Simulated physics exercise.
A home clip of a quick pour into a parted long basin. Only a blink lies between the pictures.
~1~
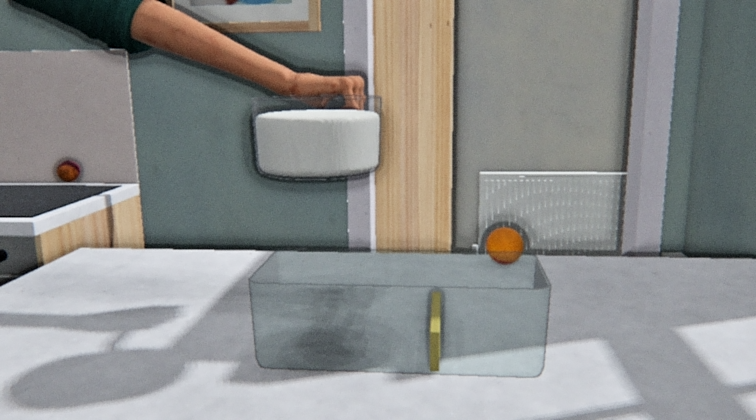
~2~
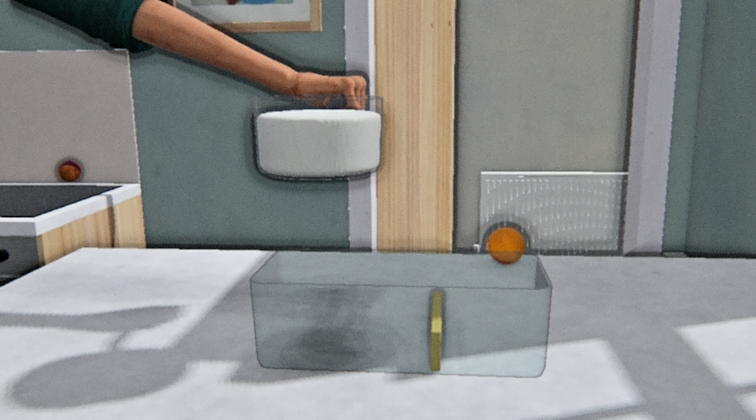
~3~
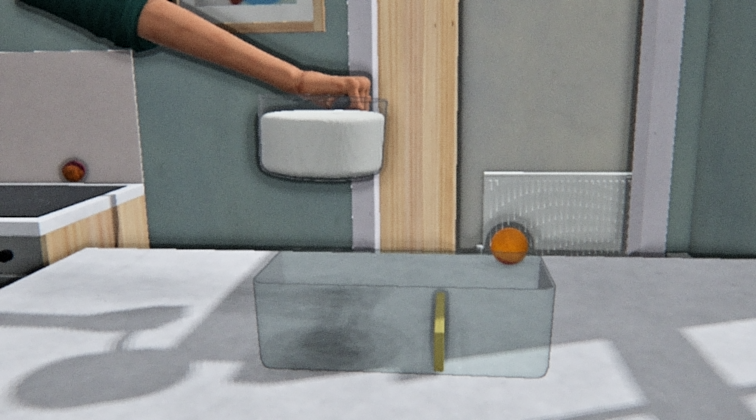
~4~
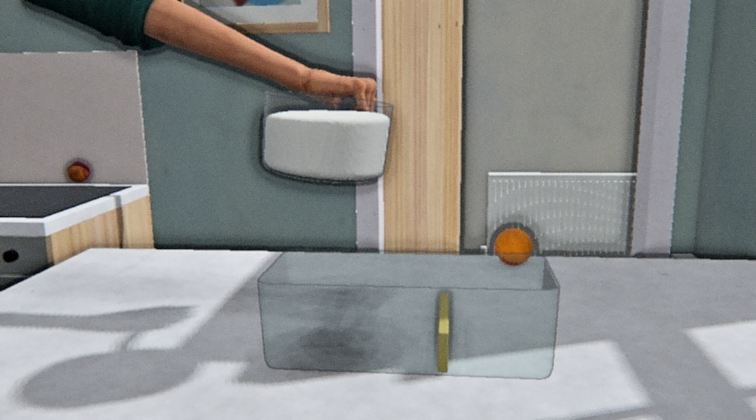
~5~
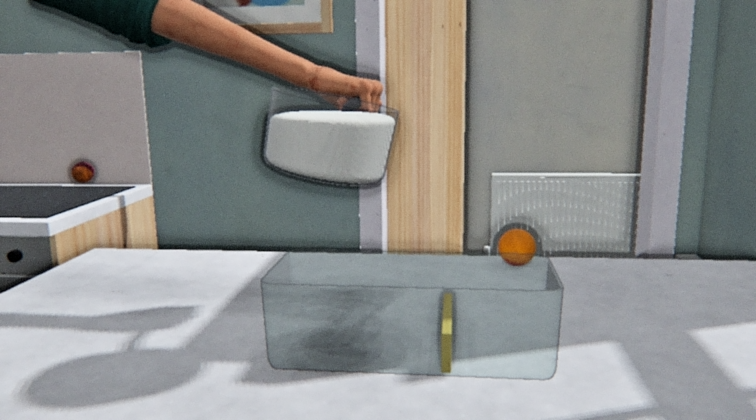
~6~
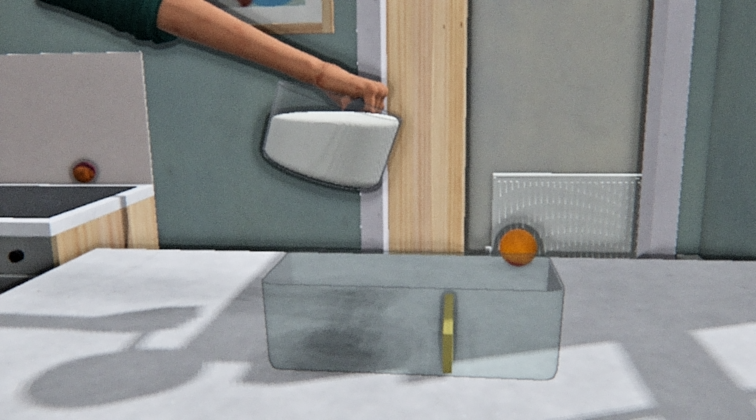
A hand tilting a clear container of white milk gradually to the right above a long, divided glass basin on a counter.
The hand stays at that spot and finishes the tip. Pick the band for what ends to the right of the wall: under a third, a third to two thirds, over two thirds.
In the end between a third and two thirds is right of the wall.
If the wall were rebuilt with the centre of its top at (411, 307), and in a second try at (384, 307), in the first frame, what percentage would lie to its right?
About 70 and 95 per cent.
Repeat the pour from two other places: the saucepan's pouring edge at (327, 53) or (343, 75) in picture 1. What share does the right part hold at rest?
About 5 and 10 per cent.
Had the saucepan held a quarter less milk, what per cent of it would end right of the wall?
Close to 30 per cent.
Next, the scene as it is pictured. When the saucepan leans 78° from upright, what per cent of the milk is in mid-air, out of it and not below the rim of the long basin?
Some 35 per cent.
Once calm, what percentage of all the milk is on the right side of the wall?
Near 50 %.
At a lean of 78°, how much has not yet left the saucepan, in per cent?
Near 55 %.
A moment on, the saucepan is tipped on its side and 53 per cent is still to pour, 2 is left of the wall and 8 right of it.
Next, the saucepan is tipped right over and 10 per cent is still to pour, 27 is left of the wall and 52 right of it.
Then the saucepan is tipped right over and 1 per cent is still to pour, 46 is left of the wall and 49 right of it.
Later the saucepan is tipped right over and 0 per cent is still to pour, 50 is left of the wall and 48 right of it.
At rest 50 per cent lies left of the wall, 48 right of it and 2 outside.
